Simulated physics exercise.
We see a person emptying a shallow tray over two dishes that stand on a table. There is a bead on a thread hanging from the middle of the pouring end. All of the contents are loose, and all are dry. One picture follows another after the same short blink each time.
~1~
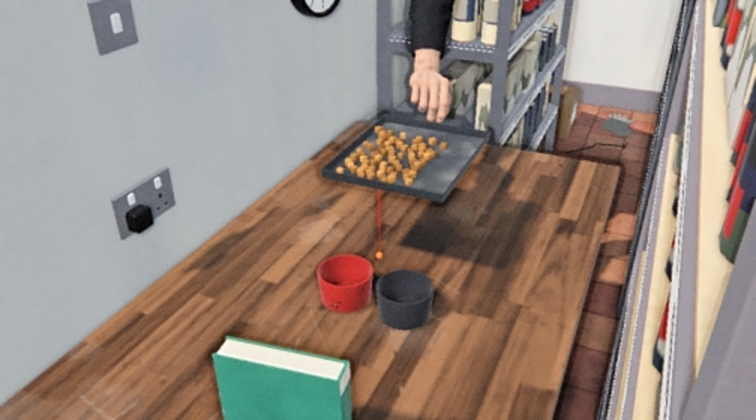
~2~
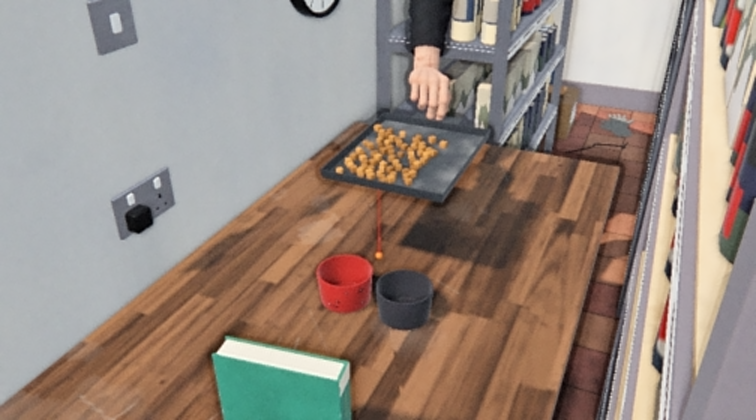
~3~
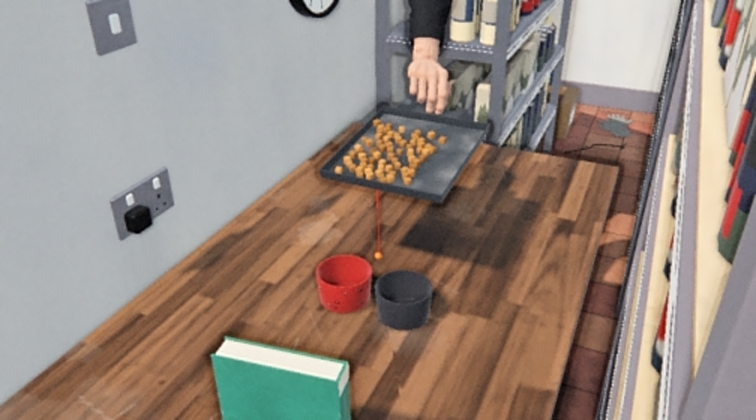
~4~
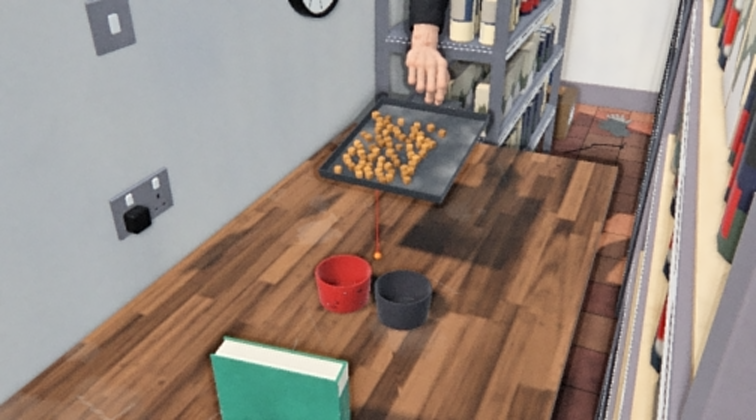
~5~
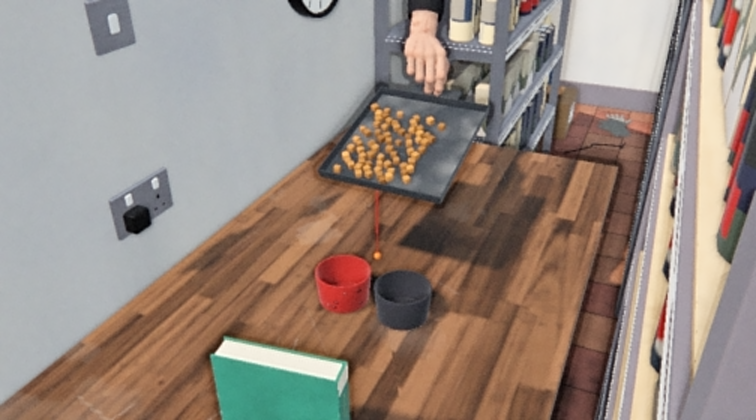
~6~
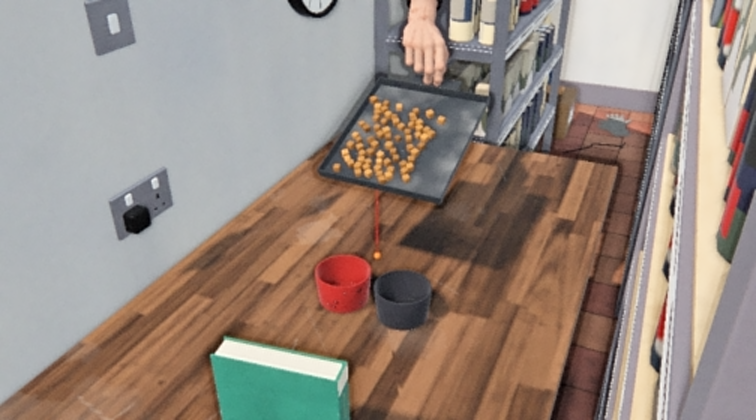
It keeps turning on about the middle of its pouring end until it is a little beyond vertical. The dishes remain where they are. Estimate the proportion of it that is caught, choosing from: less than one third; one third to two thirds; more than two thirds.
Proportion caught: One third to two thirds.
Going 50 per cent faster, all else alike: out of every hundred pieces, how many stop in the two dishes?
That works out at some 70 per cent.
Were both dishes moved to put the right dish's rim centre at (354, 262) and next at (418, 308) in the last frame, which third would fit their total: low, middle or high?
At the first spot I'd expect less than a third, and at the second spot one to two thirds.
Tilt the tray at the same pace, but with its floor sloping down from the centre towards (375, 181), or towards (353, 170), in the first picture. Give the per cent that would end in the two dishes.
Roughly 40 percent, then 10 percent.
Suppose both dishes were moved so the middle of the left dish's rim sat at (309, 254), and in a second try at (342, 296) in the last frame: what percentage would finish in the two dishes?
Respectively 10 percent and 40 percent.
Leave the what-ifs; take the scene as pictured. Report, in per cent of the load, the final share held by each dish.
The left dish ends up with around 20 percent of the load, the right dish with around 30 percent.
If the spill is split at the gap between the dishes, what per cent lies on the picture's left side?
I'd put it at close to 80 per cent.
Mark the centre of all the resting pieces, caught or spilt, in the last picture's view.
Somewhere close to (371, 310) in the last picture.
Soon after the last picture, tray tipped steeply; nearly all on the tray; a stray few in the air.
A little later, tray tipped right over; most on the tray; a small part in the right dish; a stray few in the left dish; a small part outside both.
Later still, tray tipped past a quarter turn; about a third in the right dish; about a quarter in the left dish; about half outside both.
At rest, tray tipped past a quarter turn; about a third in the right dish; about a quarter in the left dish; about half outside both.
